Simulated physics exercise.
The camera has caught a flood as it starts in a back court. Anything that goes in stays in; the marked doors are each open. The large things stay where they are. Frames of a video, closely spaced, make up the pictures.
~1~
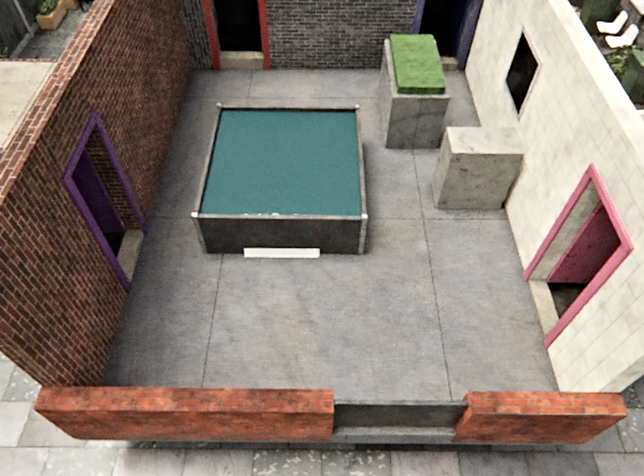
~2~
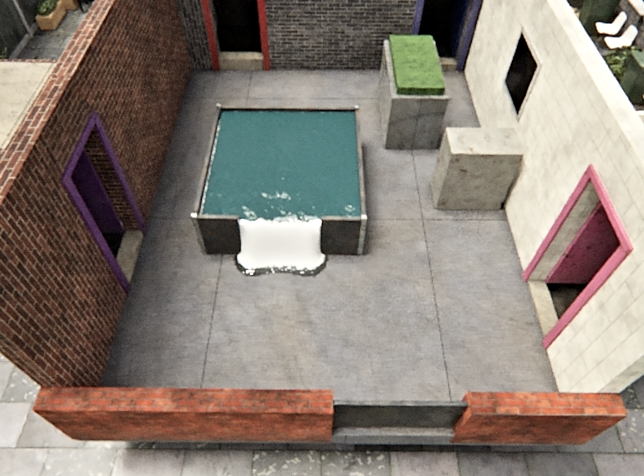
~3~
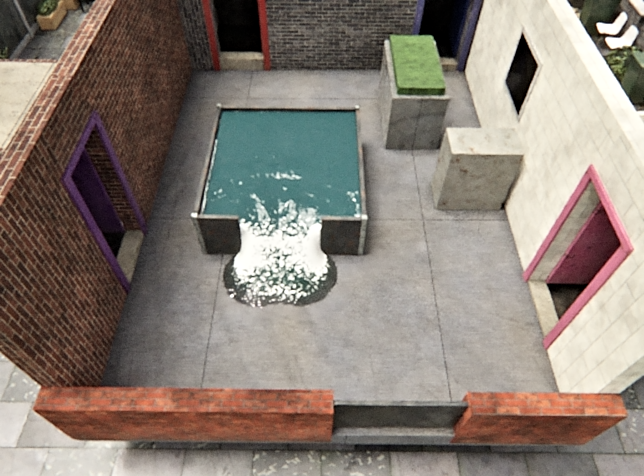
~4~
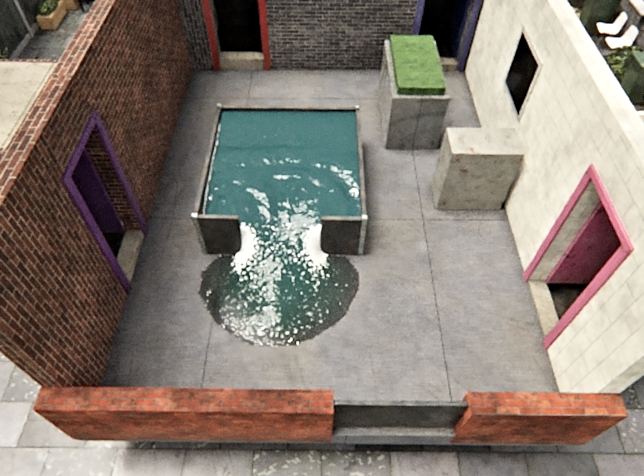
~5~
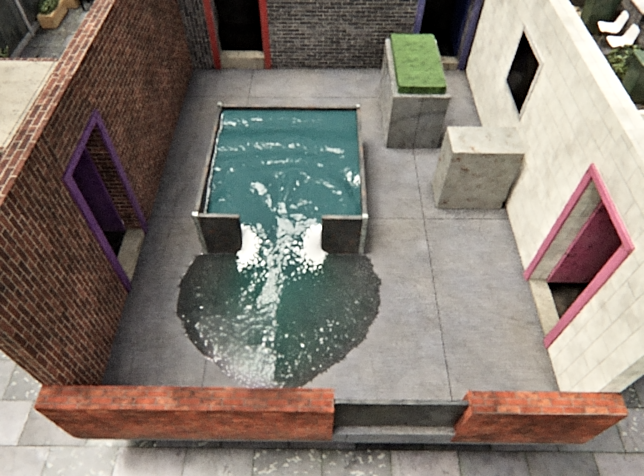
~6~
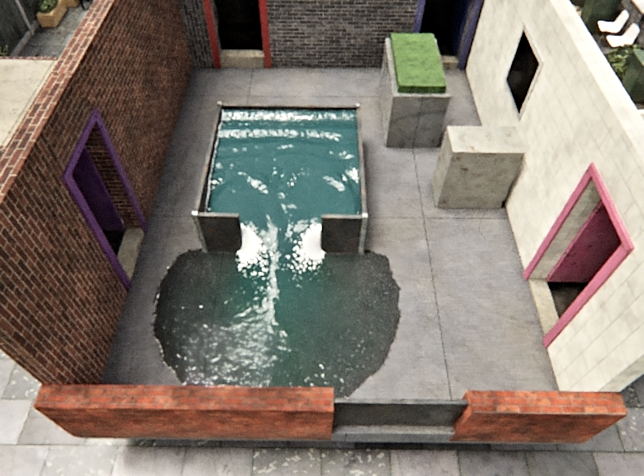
In a walled courtyard, water pours from a gap in a tank and spreads across the paving.
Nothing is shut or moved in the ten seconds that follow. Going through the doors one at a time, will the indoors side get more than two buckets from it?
As I see it, the blue door respects the limit for sure. The pink door breaks the limit for sure. The red door respects the limit for sure. The purple door respects the limit for sure.
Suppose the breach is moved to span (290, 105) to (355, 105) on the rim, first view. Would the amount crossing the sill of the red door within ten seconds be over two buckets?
At the red door, the inflow misses the threshold.
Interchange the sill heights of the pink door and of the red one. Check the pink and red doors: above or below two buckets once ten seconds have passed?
The pink door stays within it and the red door overflows the limit.
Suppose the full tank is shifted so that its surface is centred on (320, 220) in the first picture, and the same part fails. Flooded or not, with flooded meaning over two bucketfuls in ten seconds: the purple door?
Purple door: Falls short.
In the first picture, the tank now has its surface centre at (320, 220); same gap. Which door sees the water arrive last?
My answer: The blue one.
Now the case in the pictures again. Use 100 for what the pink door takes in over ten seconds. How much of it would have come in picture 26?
My guess is about 15 %.
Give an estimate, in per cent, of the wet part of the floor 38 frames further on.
It should be close to 80 %.
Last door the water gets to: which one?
I'd go with the blue-painted one.
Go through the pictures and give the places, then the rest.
Still water in the open tank at (285, 160), in the first frame.
Water pours out at (281, 239) and has run to (241, 264), in the second frame.
The front is at (238, 293), out from the gap at (282, 241), in the third frame.
The front is at (250, 337), out from the gap at (282, 242), in the fourth frame.
Water pours out at (283, 240) and has run to (261, 386), in the fifth frame.
Water pours out at (282, 239) and has run to a hidden place, in the sixth frame.
A moment on, water covers 25 % of the floor; the blue door not reached, the pink door not reached, the red door not reached, the purple door wet at the sill, nothing in.
Next, water covers 30 % of the floor; the blue door not reached, the pink door not reached, the red door not reached, the purple door wet at the sill, nothing in.
Then, water covers 50 % of the floor; the blue door not reached, the pink door over two buckets in, the red door not reached, the purple door wet at the sill, nothing in.
Later, water covers 80 % of the floor; the blue door not reached, the pink door far over two buckets in, the red door wet at the sill, nothing in, the purple door wet at the sill, nothing in.
In the end, water covers 100 % of the floor; the blue door wet at the sill, nothing in, the pink door far over two buckets in, the red door wet at the sill, nothing in, the purple door wet at the sill, nothing in.
